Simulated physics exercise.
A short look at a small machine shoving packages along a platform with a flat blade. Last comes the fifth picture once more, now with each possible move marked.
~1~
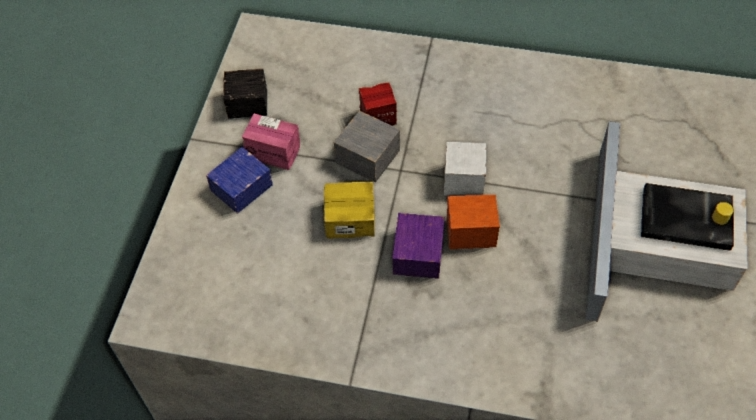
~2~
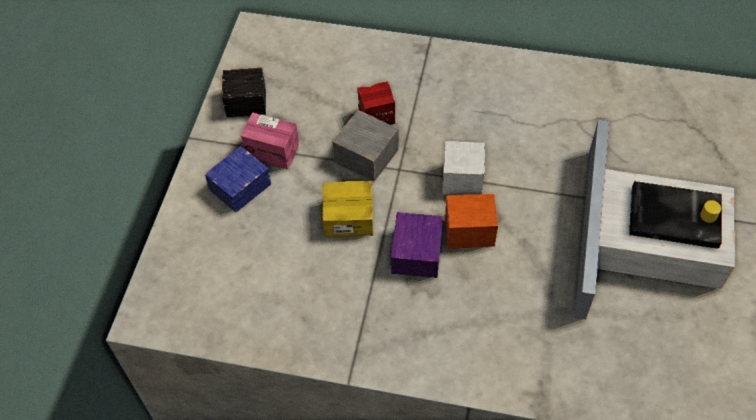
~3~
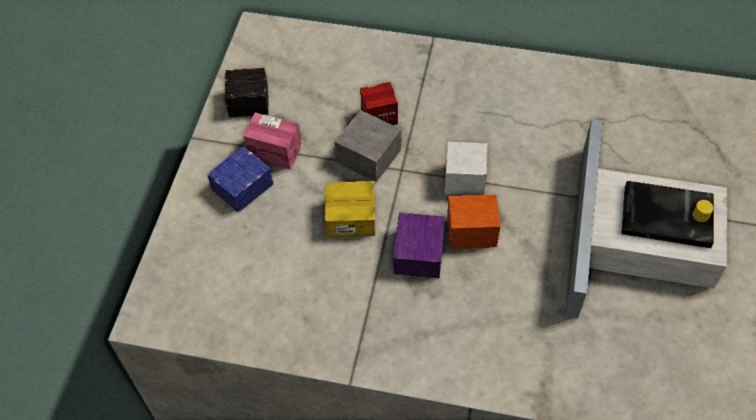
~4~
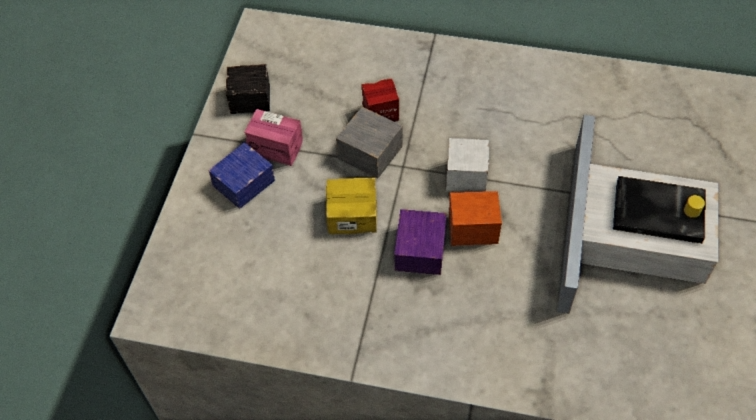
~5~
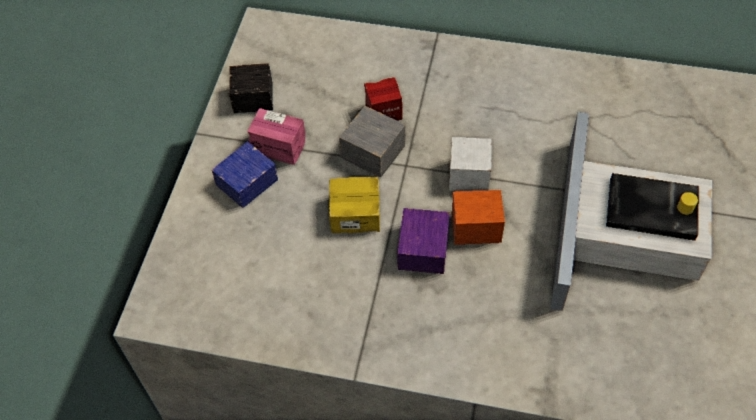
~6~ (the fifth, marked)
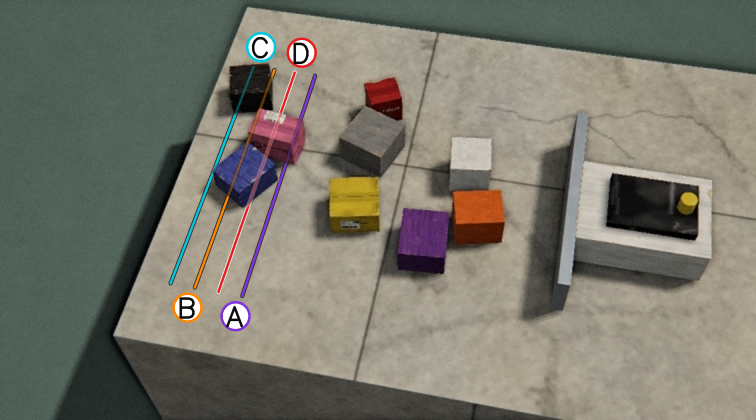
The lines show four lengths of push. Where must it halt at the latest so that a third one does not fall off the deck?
D.
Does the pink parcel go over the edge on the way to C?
Yes.
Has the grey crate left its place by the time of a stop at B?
Yes.
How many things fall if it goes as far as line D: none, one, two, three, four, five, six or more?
Two.
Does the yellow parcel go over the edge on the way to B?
Yes.
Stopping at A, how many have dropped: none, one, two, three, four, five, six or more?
By then, two.
On the marked copy, A at (282, 177); B at (238, 170); C at (215, 166); D at (260, 173).
Taking D. A third of the way, robot (528, 186); purple crate (398, 242); orange crate (424, 204).
Two thirds of the way, robot (412, 168); blue crate (228, 170); pink parcel (243, 132).
When it is over, robot (324, 155); pink parcel over the edge; blue crate over the edge; two fallen.
As for the rest, A is within the limit but short; B drops four; C drops four.
